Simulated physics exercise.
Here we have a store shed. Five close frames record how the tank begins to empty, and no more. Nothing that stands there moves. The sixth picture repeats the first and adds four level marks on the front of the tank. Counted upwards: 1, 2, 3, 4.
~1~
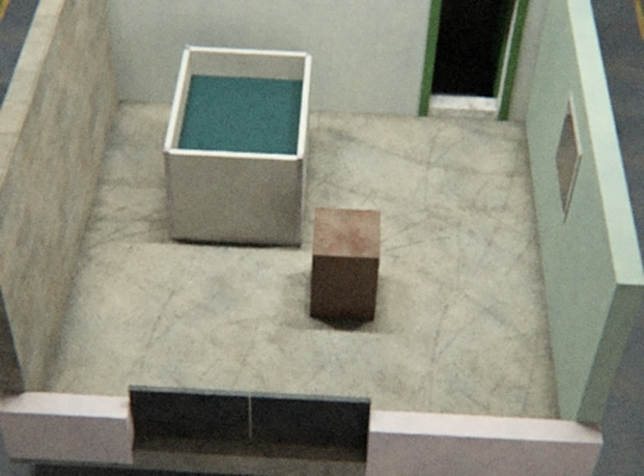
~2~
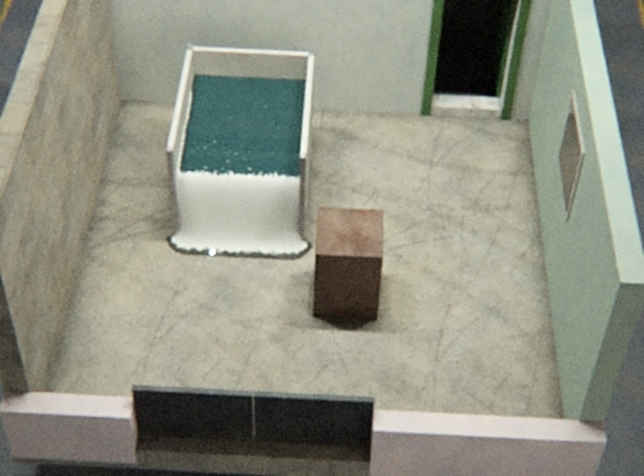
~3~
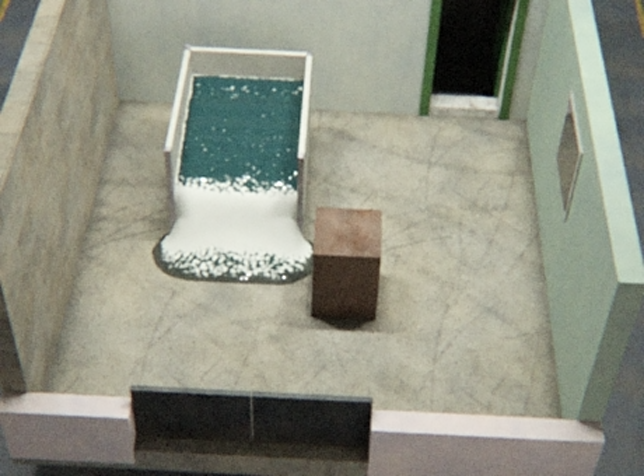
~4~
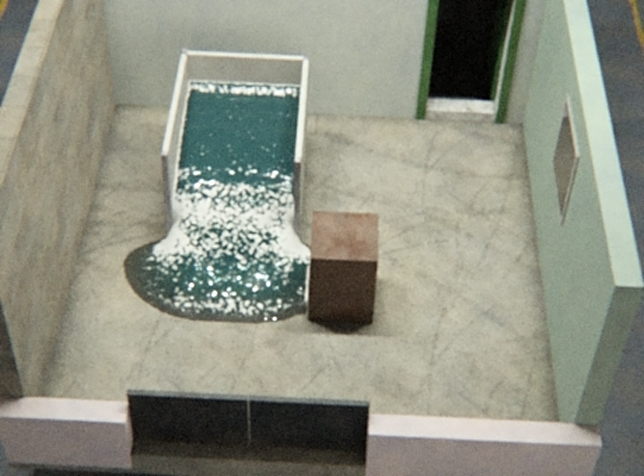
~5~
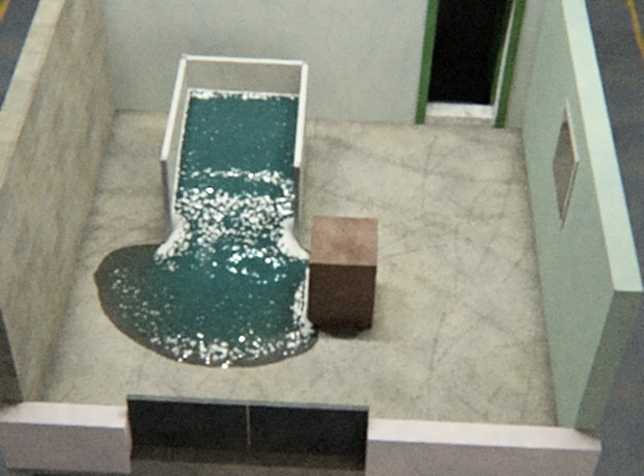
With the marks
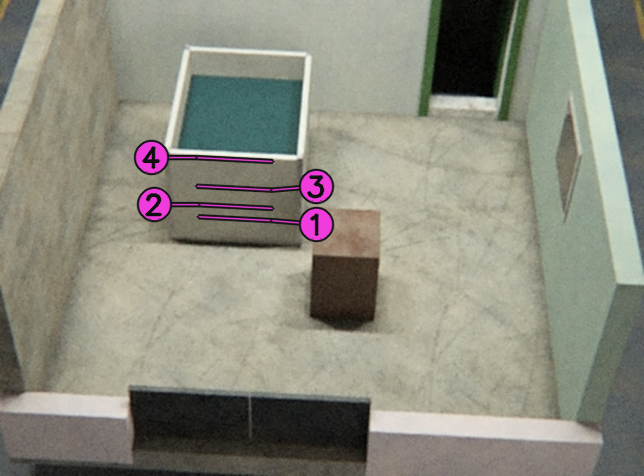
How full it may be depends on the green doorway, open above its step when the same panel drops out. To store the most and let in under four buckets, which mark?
It is 3.
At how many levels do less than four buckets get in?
Three of them.
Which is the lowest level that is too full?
That would be 4.
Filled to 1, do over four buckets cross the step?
No, not at all.
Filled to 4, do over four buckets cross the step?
Yes.
On the marked copy, 1 at (235, 218); 2 at (235, 206); 3 at (234, 188); 4 at (233, 159); from the bottom up 1, 2, 3, 4.
With 1, nothing gets over.
With 2, nothing gets over.
With 3, a splash gets over, under a bucket.
With 4, about 9 bucketfuls get in.
